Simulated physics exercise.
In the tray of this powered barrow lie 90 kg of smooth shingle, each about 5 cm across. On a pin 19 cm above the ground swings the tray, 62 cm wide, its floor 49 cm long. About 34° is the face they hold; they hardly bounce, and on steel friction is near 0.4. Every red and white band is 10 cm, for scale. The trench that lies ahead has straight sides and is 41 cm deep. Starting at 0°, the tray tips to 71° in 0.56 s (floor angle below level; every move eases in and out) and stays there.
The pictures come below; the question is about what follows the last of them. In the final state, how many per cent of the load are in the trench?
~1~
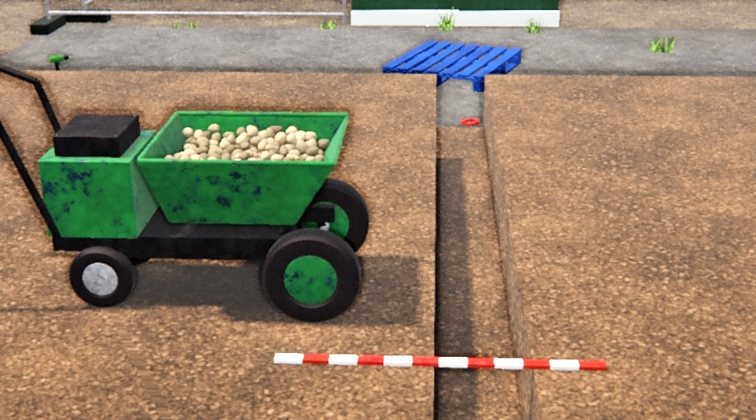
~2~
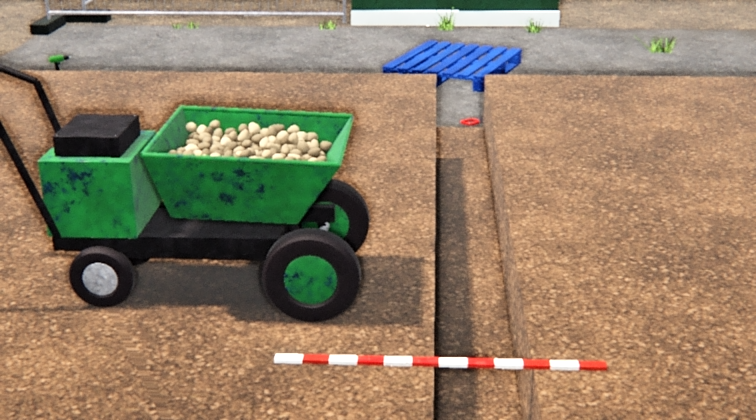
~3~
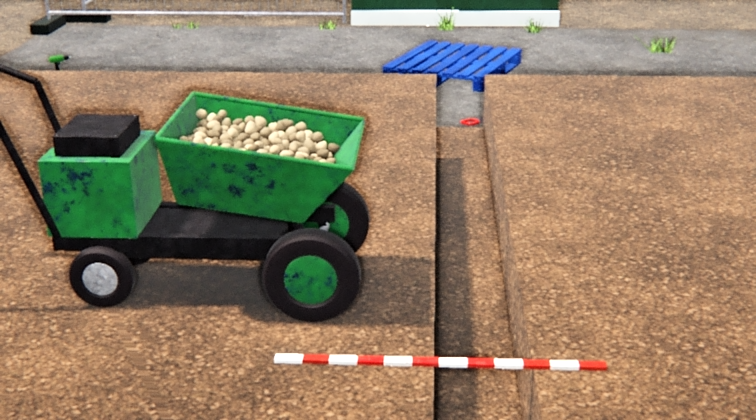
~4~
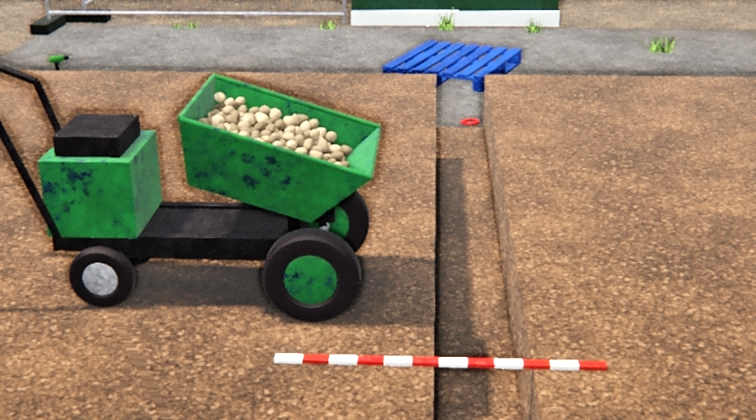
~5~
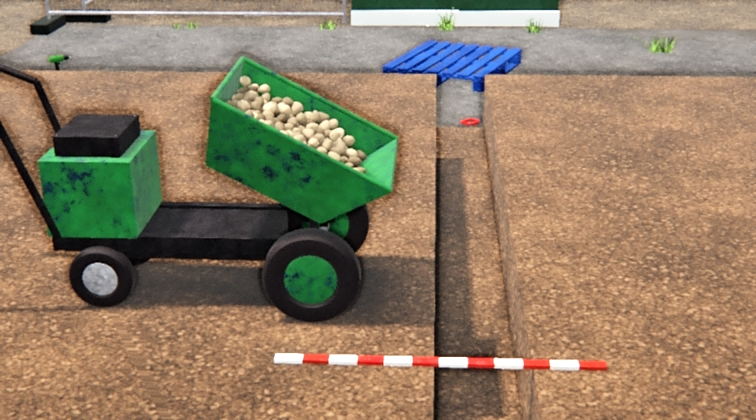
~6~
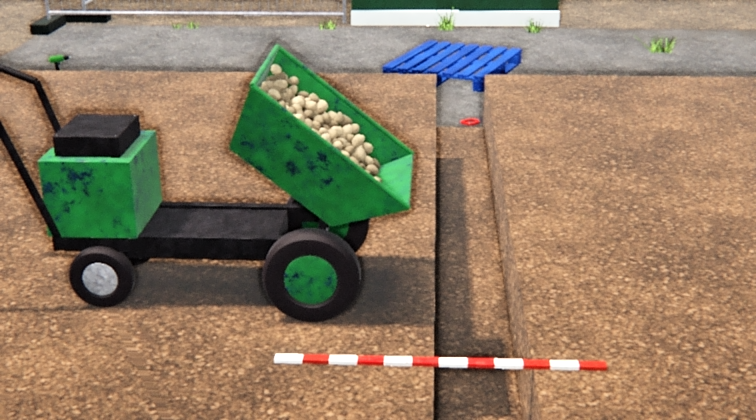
About 71 per cent are in the trench in the final state.
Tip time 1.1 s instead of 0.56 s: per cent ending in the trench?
It would come to roughly 90 per cent.
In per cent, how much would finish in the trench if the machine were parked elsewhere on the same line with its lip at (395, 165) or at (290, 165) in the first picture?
25 % and 90 %.
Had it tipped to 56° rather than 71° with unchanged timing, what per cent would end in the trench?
In that case around 40 percent.
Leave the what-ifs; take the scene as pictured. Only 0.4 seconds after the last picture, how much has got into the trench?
Around 25 per cent of it, at that instant.
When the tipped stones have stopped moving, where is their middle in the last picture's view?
At about pixel (497, 361) in the last view.
Then, 0.1 s after the last picture the floor is at 60°, 100 % in the tray; the foremost stones are at (406, 212).
Then, 0.4 s after the last picture the floor is at 71°, 77 % in the tray, 23 % in the trench; the foremost stones are at (511, 267).
Then, 0.7 s after the last picture the floor is at 71°, 16 % in the tray, 56 % in the trench, 28 % past the trench; the foremost stones are at (689, 284).
Then, 2.7 s after the last picture the floor is at 71°, 0 % in the tray, 71 % in the trench, 29 % past the trench; the foremost stones are past the picture's edge.
